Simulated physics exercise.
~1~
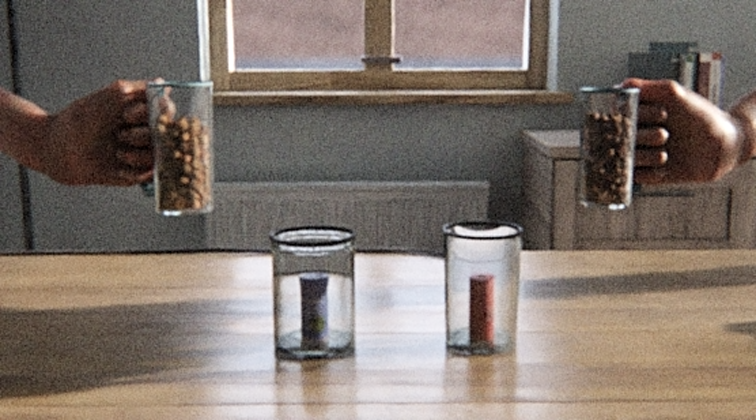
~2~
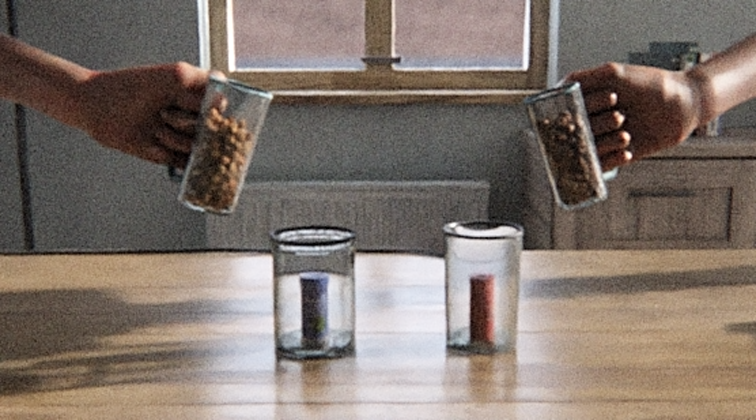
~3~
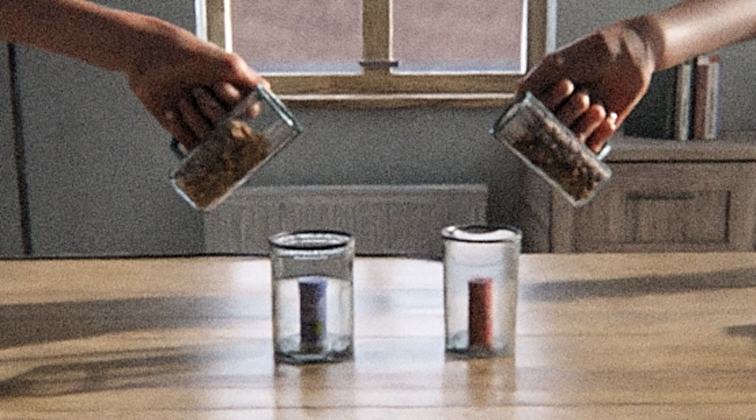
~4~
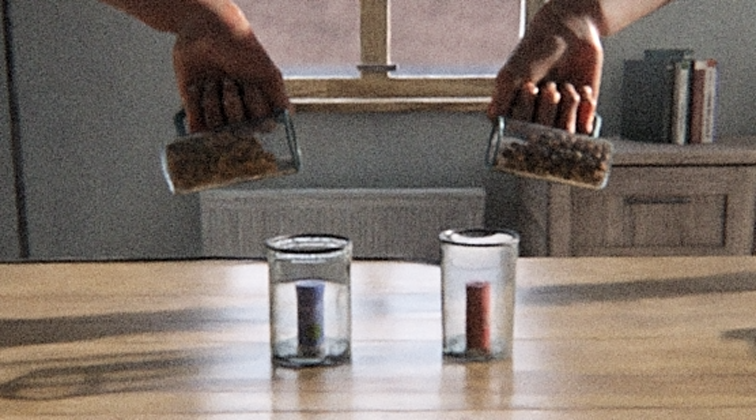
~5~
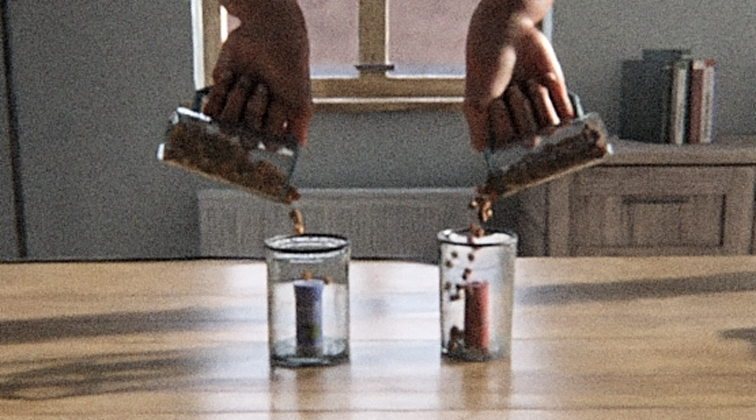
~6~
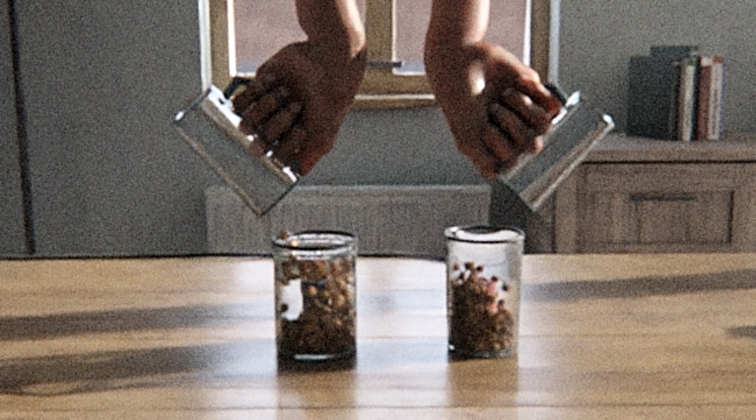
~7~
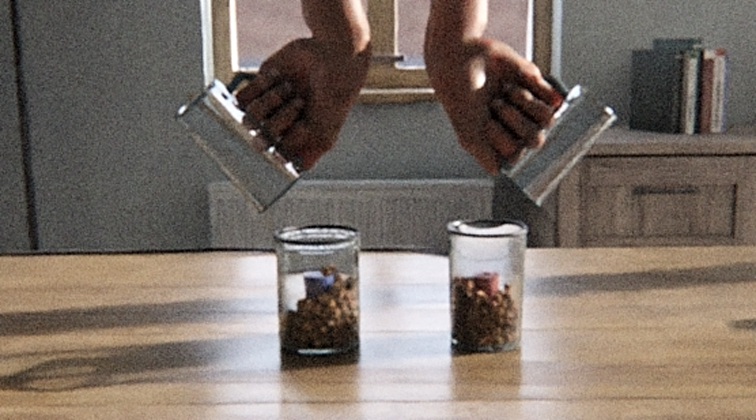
Two hands tipping cups of brown pellets into clear glasses around blue and red cylinders, leaving both tops showing above the piles.
